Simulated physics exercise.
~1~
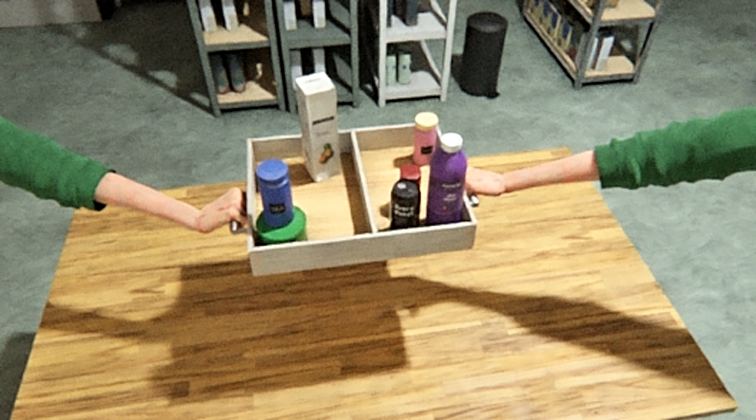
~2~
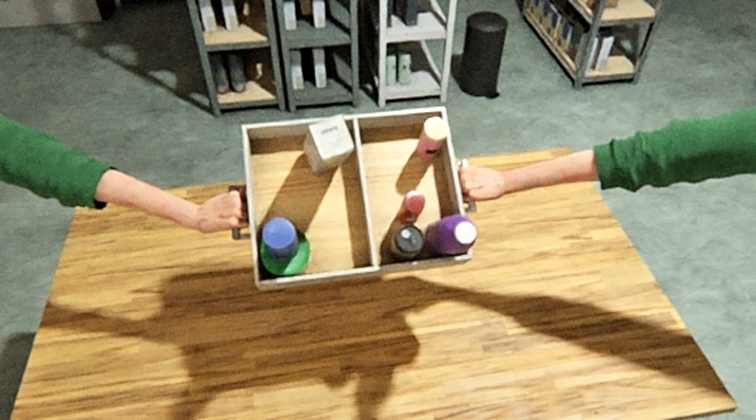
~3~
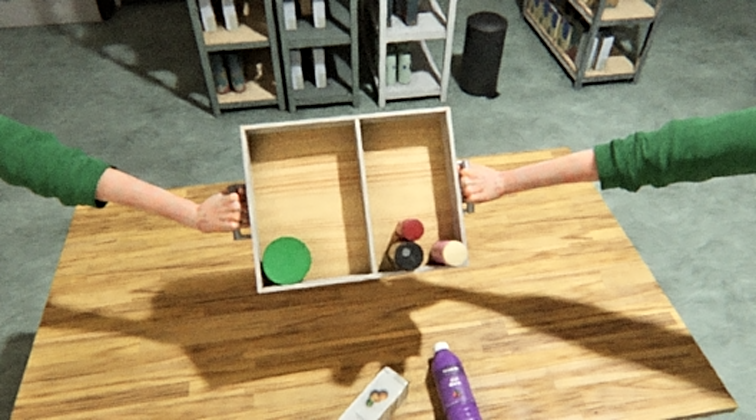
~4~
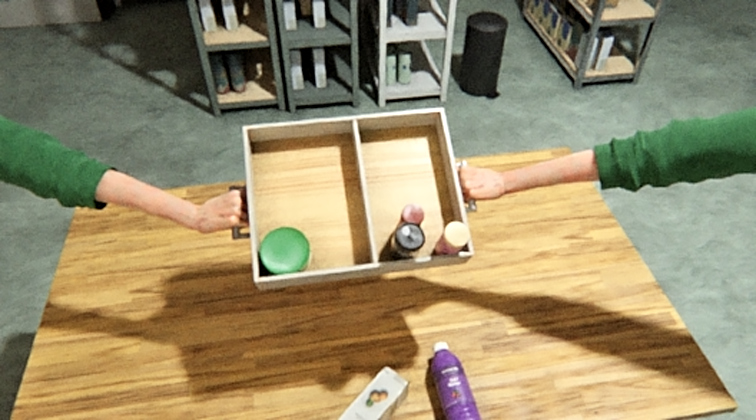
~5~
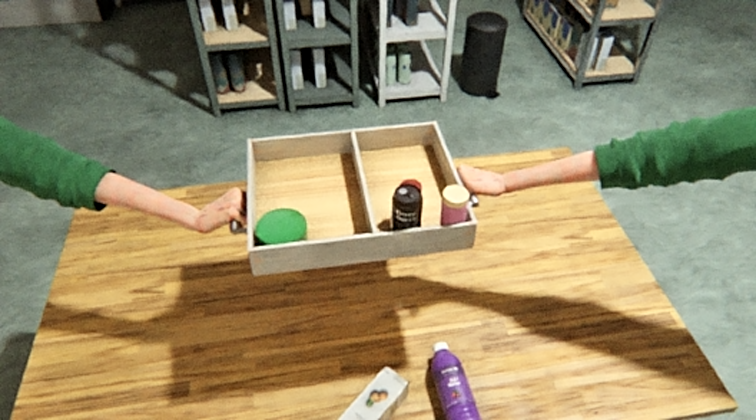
Two hands tip the crate forward, spilling three containers, then level it with four inside.
